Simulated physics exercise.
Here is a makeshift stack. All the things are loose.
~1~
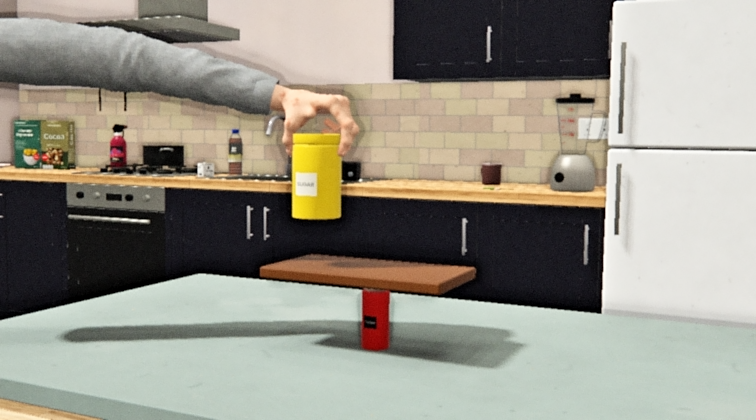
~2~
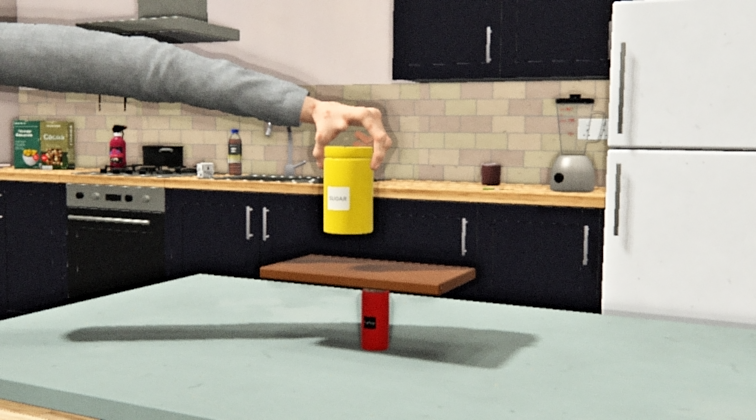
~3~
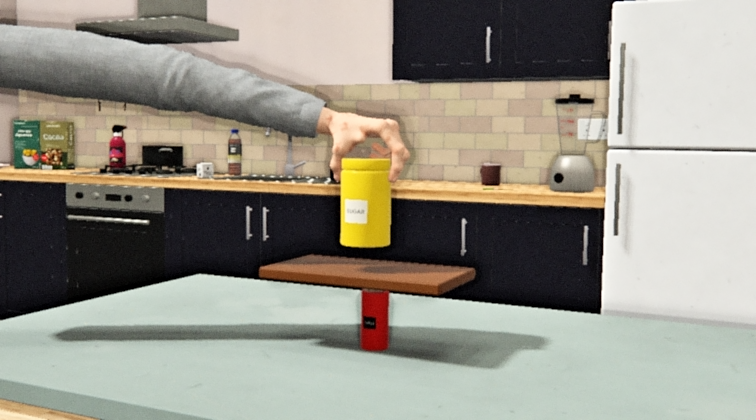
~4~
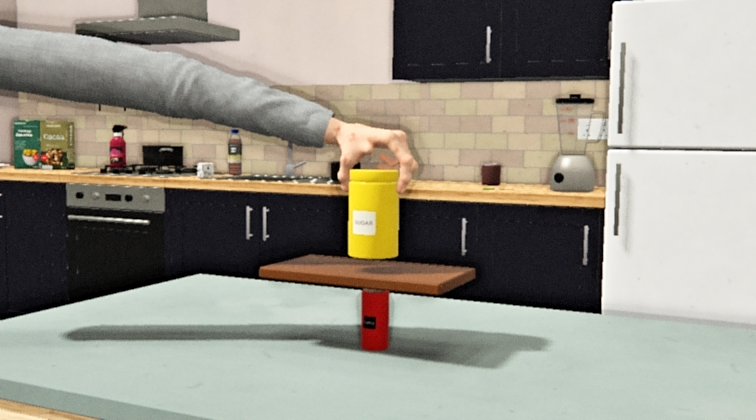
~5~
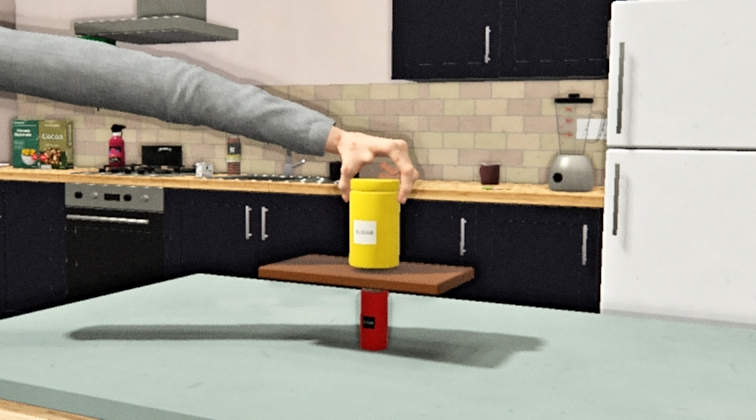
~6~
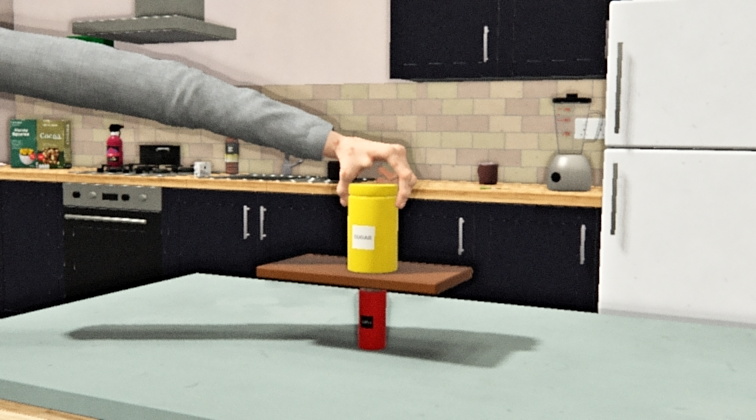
In a kitchen, a hand carried a yellow jar rightward and down above a wooden board balanced on a small red shaker, then set it on the board and kept hold of it.
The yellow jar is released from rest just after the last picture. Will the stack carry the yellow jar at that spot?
The stack holds.
Then, 0.20 s after the last picture, nothing has stirred.
Then, 0.50 s after the last picture, yellow jar resting near (373, 228).
At rest, all 3 in place. Seen from the same camera at the end, yellow jar near (373, 228). The stack stays up.
